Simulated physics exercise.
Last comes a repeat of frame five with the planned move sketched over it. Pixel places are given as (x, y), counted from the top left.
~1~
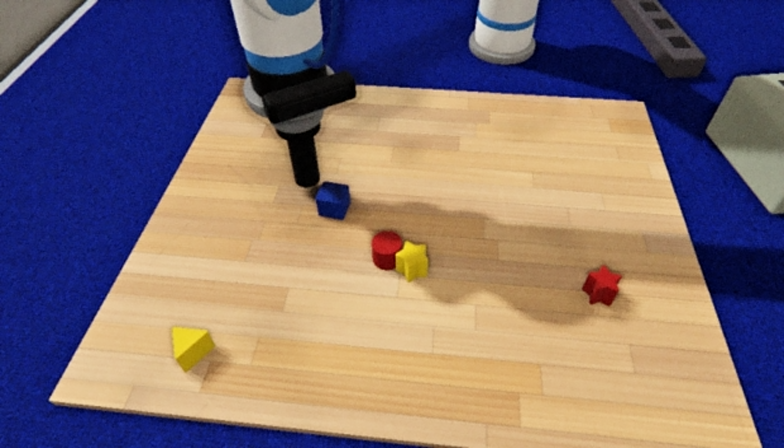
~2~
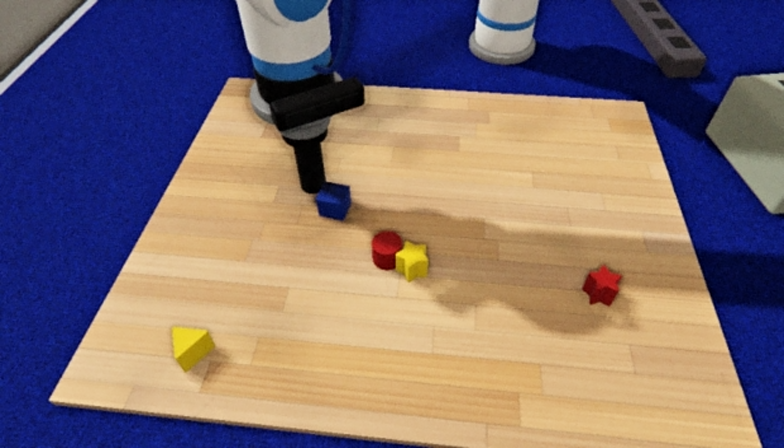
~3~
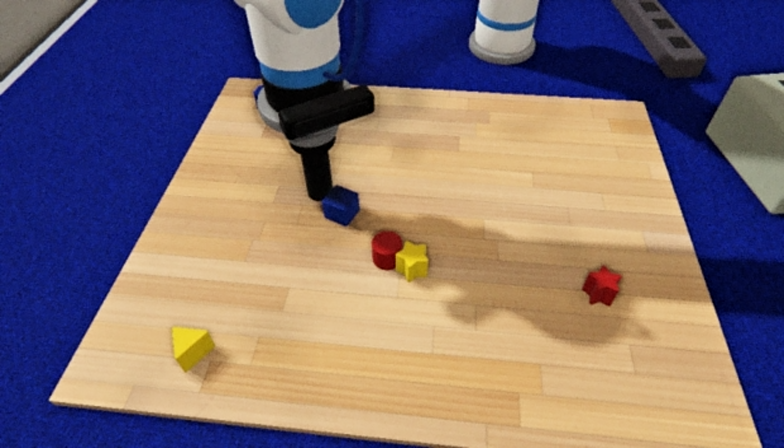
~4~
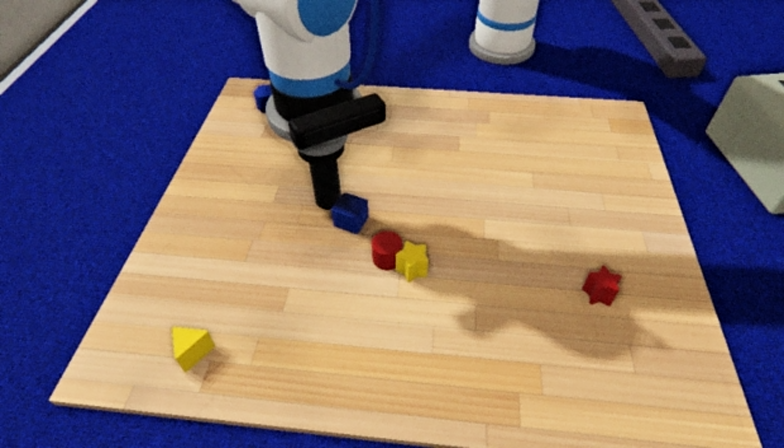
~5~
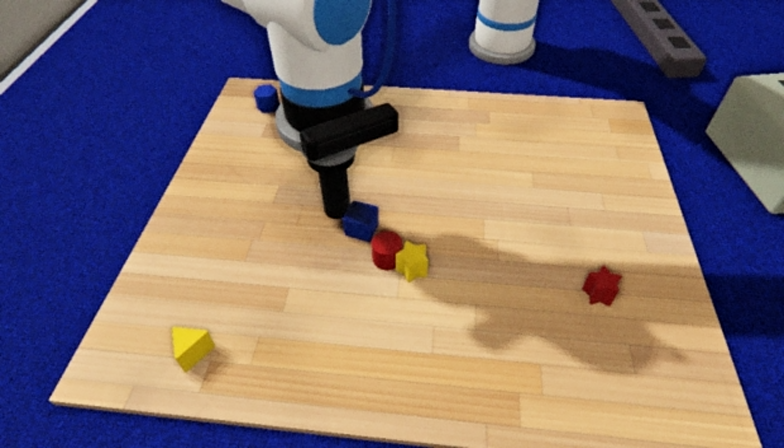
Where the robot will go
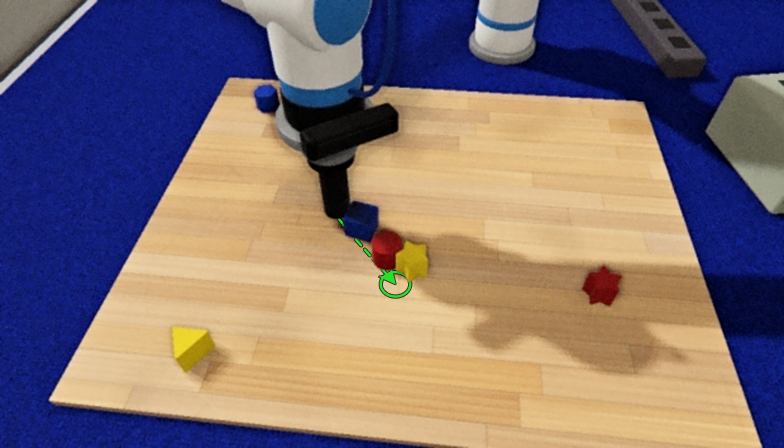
Robot arm with a black post pushing a blue block rightward and nearer across a wooden board, beside a red cylinder and yellow star.
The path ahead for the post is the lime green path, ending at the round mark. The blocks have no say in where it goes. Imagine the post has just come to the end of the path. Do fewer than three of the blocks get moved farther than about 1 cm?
It seems not.
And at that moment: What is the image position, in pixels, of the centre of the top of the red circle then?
At (427, 269).
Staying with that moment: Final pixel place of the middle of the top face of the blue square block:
The middle of its top is at (390, 221).
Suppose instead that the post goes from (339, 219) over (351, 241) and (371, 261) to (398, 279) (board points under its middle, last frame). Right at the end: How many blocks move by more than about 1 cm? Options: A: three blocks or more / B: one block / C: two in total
Choice A: Three blocks or more.
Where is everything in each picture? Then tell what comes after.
The first picture shows post's lower end at (308, 179); blue square block at (332, 192); red circle at (387, 242); yellow star-shaped block at (413, 253).
The second picture shows post at (314, 186); blocks still.
The third picture shows post at (321, 193); blue square block at (340, 197).
The fourth picture shows post at (329, 201); blue square block at (350, 204).
The fifth picture shows post at (338, 210); blue square block at (361, 212); red circle at (387, 242); yellow star-shaped block at (413, 253).
Drawn move, straight from (339, 219) to (395, 284).
What follows on the original path. One third of the way, post at (355, 230); blue square block at (383, 222), turned 30° anticlockwise; red circle at (389, 244).
Two thirds of the way, post at (374, 252); blue square block at (390, 221), turned 45° anticlockwise; red circle at (402, 254); yellow star-shaped block at (430, 260), turned 15° anticlockwise.
At the end, post at (395, 275); blue square block at (390, 221), turned 45° anticlockwise; red circle at (427, 269); yellow star-shaped block at (453, 262), turned 50° anticlockwise.
